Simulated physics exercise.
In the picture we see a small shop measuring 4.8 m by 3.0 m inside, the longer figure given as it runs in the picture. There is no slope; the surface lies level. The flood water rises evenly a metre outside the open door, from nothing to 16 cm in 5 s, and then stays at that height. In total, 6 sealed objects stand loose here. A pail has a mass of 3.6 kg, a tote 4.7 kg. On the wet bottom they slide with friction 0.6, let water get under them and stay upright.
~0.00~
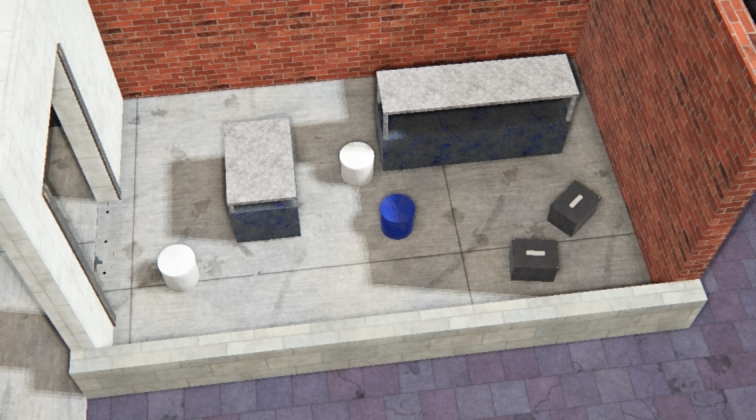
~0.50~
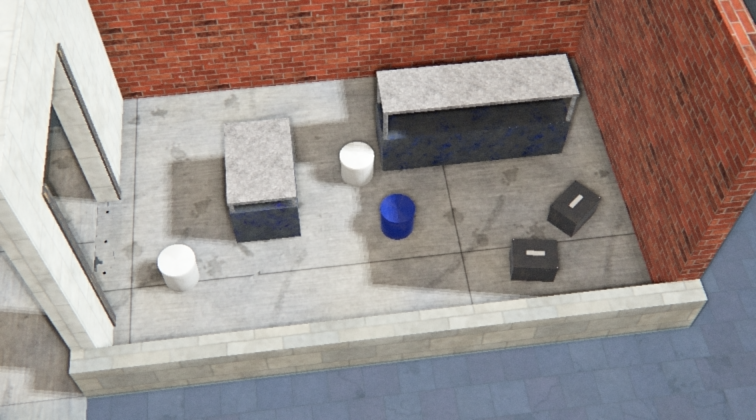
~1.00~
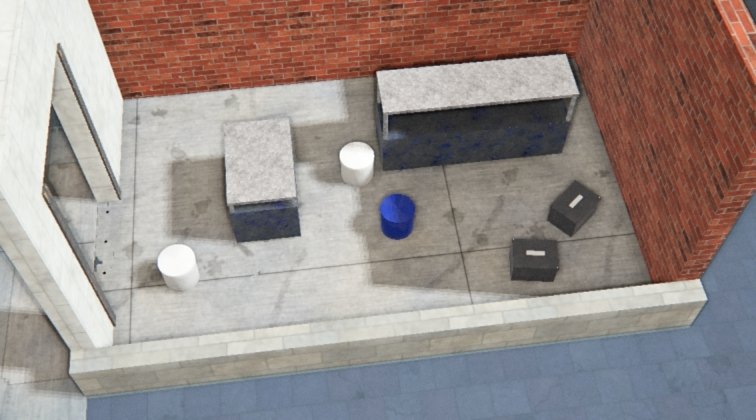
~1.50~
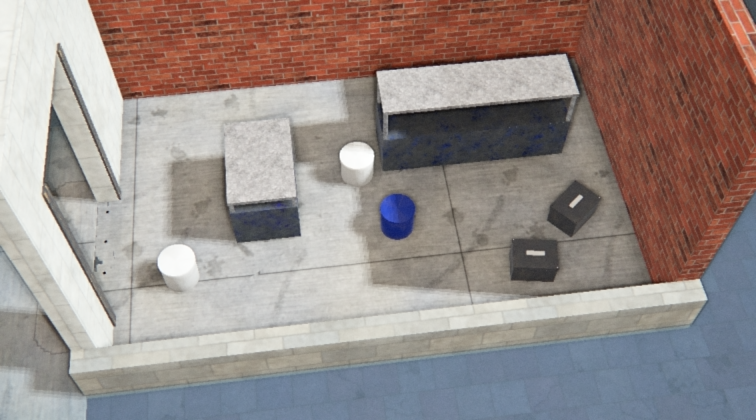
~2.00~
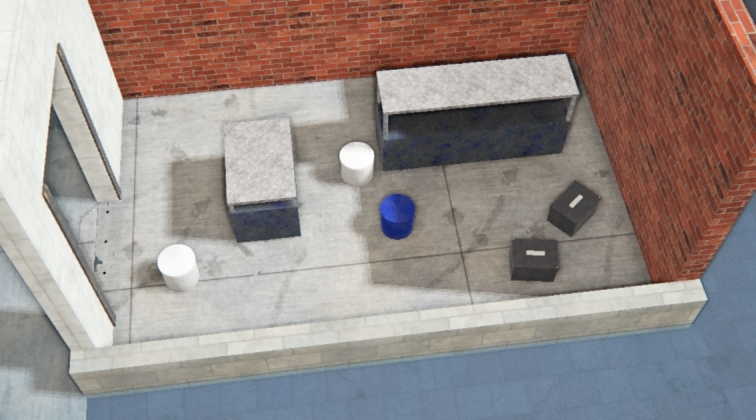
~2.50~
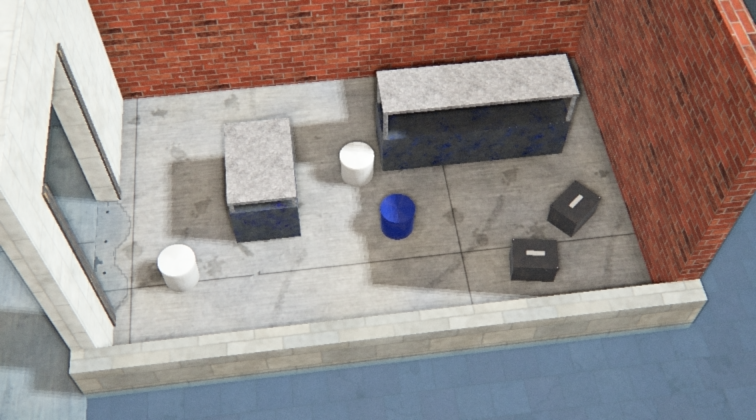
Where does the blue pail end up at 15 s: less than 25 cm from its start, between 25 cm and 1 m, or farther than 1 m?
It ends a short distance off.
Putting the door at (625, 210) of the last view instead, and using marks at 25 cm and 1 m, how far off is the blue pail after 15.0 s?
Result for the blue pail - displaced a long way.
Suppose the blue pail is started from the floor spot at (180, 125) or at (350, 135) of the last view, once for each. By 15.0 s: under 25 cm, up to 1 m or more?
Try one: Moderate displacement; try two: Moderate displacement.
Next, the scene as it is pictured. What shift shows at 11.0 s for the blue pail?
5 cm, give or take.
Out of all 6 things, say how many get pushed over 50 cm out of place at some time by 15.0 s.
By my count, 6.
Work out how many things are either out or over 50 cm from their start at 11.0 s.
It comes to 3.
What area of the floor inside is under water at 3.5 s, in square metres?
Close to 1.0 m2, I'd say.
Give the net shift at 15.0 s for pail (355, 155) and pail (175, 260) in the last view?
They sit 100 cm and 400 cm away, in the order given.
After 3.5 s the blue pail is near (398, 208), 0.0 m from its start, aground; 0 afloat.
After 6.8 s the blue pail is near (398, 208), 0.0 m from its start, aground; 1 afloat.
After 11.0 s the blue pail is near (398, 205), 0.0 m from its start, aground; 4 afloat.
After 15.0 s the blue pail is near (361, 240), 0.5 m from its start, afloat; 6 afloat.
